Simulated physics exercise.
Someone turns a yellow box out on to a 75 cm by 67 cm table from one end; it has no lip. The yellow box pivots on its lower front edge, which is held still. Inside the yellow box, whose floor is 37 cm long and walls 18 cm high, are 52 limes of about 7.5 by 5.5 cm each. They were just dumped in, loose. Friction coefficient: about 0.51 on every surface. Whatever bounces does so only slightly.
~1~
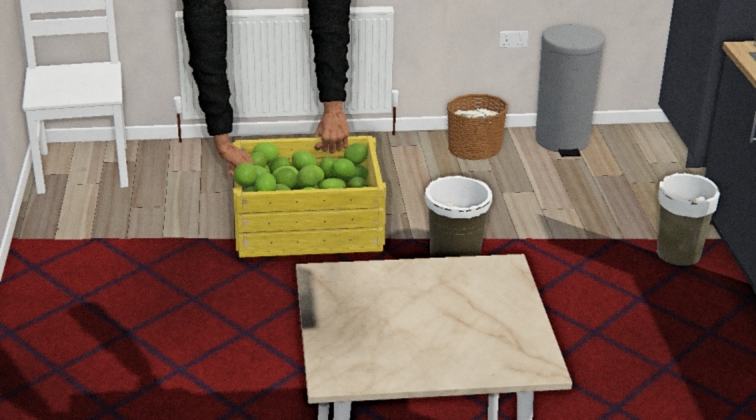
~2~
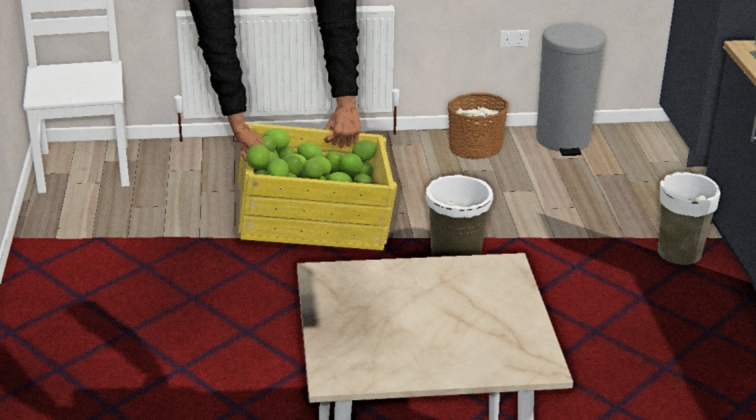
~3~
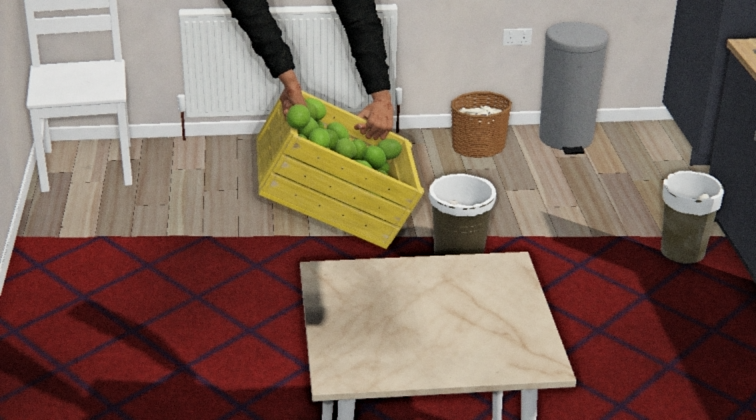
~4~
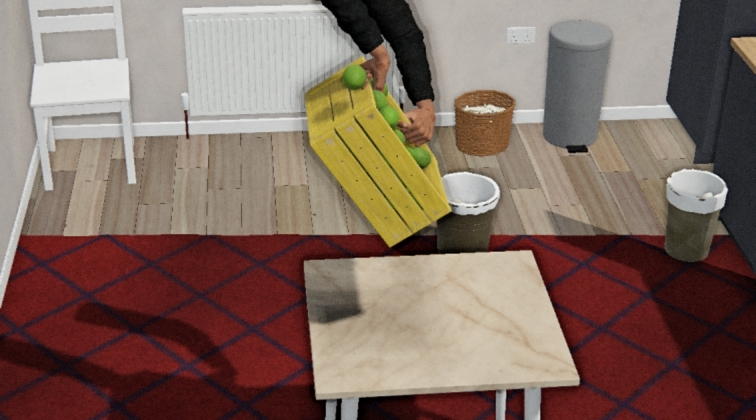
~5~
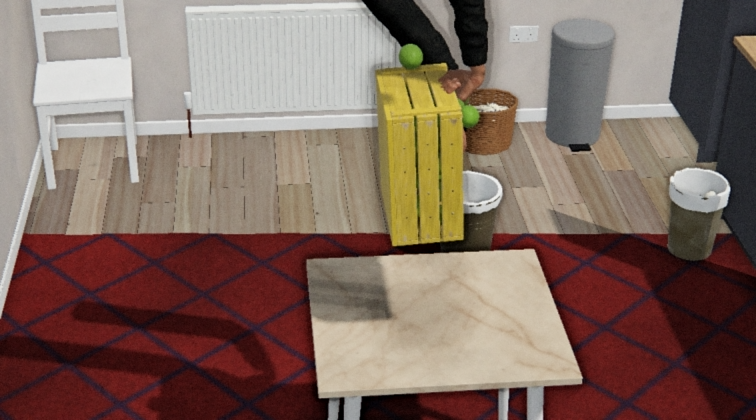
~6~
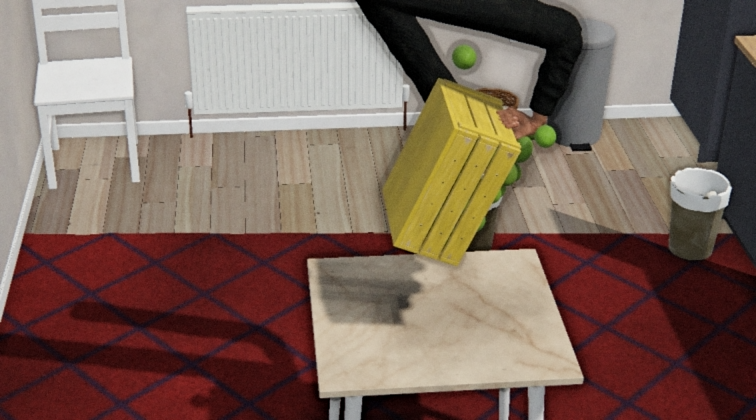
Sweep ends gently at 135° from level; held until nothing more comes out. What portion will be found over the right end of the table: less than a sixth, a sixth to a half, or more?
Over the table's right end you will find a majority of them.
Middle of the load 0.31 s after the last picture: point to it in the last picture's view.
Centre estimate - approximately (605, 320).
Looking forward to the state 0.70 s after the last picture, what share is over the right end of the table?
I'd say near 70 per cent at that moment.
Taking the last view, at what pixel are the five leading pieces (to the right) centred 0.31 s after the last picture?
They are centred near (744, 409).
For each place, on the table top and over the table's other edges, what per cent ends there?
Estimate: 25 % then 0 %.
Then, 0.31 s after the last picture, tilt 135°; 26 on the table top, 25 over the right end of the table and 1 in the air.
Then, 0.70 s after the last picture, tilt 135°; 15 on the table top and 37 over the right end of the table.
Then, 1.24 s after the last picture, tilt 135°; 14 on the table top and 38 over the right end of the table.
Final count (1.94 s after the last picture), 13 on the table top and 39 over the right end of the table. Asked share, 39 of 52, 75 per cent.
